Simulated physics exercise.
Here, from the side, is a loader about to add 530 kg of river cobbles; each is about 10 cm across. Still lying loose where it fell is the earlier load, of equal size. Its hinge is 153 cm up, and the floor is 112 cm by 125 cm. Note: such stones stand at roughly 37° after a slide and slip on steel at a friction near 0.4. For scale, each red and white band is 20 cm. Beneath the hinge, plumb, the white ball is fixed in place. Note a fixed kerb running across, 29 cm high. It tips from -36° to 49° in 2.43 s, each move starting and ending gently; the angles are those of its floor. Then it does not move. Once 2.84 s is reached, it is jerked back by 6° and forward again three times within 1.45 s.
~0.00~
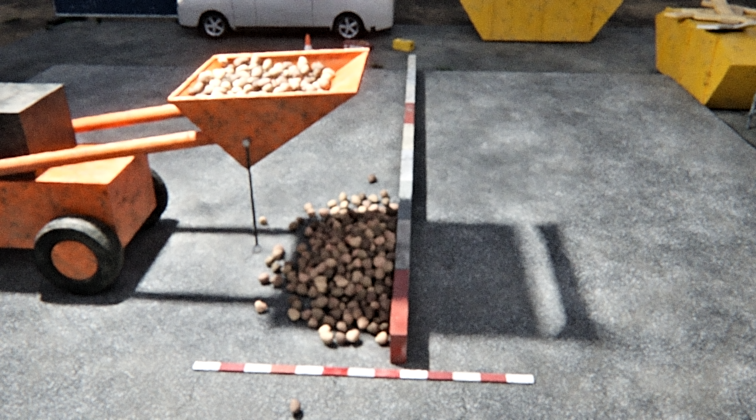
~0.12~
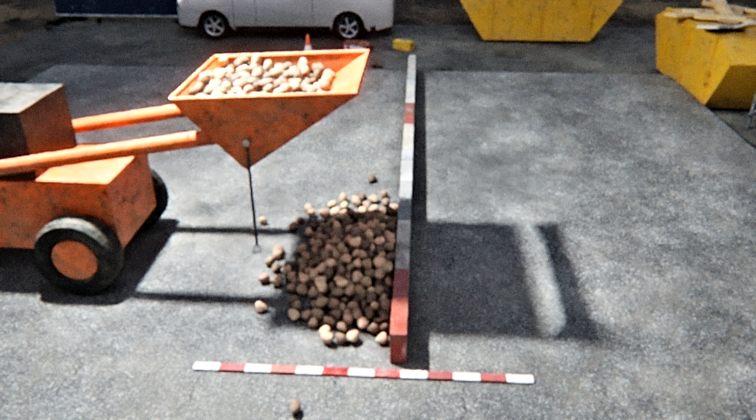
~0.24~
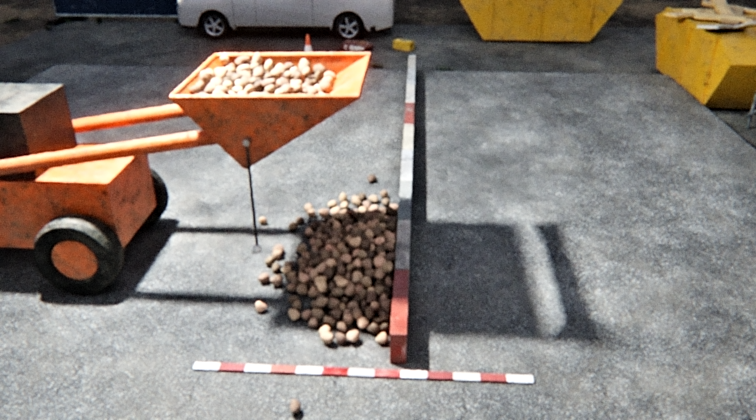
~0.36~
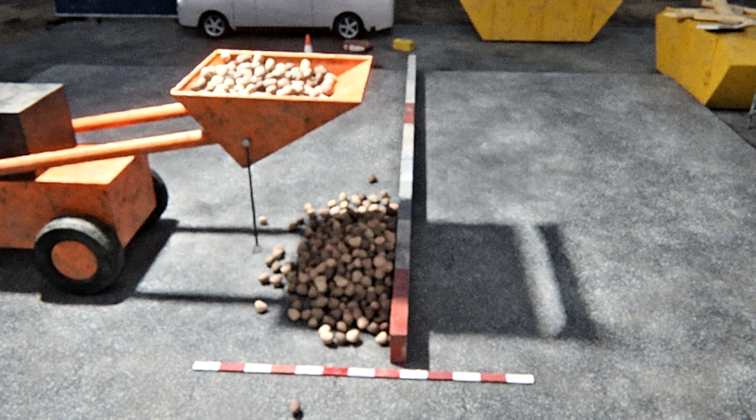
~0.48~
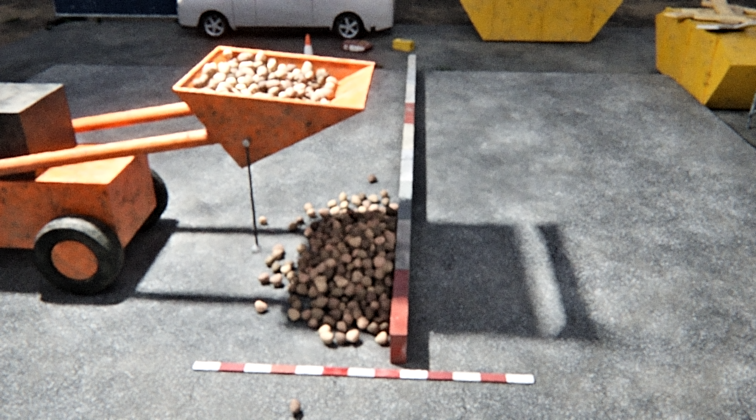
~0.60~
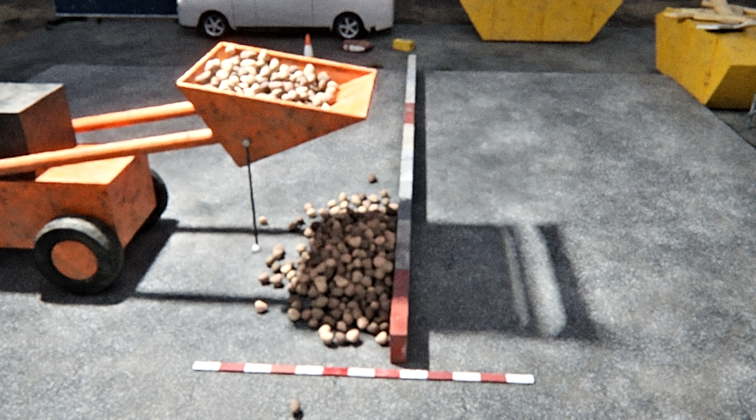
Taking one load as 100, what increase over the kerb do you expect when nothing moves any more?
14 out of 100.
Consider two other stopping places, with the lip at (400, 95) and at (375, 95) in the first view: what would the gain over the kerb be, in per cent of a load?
First place: Roughly 60 %; second place: Roughly 30 %.
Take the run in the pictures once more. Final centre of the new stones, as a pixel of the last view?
Roughly at (366, 245) in the last picture.
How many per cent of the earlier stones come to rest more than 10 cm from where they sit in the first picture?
About 20 per cent.
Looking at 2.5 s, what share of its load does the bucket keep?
Reading: Near 0 % of the load.
After 1.8 s the floor is at 36°; in per cent of one load, 90 in the bucket, 110 on this side of the kerb; the foremost stones are at (391, 250).
After 2.5 s the floor is at 49°; in per cent of one load, 1 in the bucket, 188 on this side of the kerb, 12 over the kerb; the foremost stones are at (469, 266).
After 4.7 s the floor is at 49°; in per cent of one load, 0 in the bucket, 186 on this side of the kerb, 14 over the kerb; the foremost stones are at (515, 260).
After 7.6 s the floor is at 49°; in per cent of one load, 0 in the bucket, 186 on this side of the kerb, 14 over the kerb; the foremost stones are at (515, 260). Net gain over the kerb, 14.
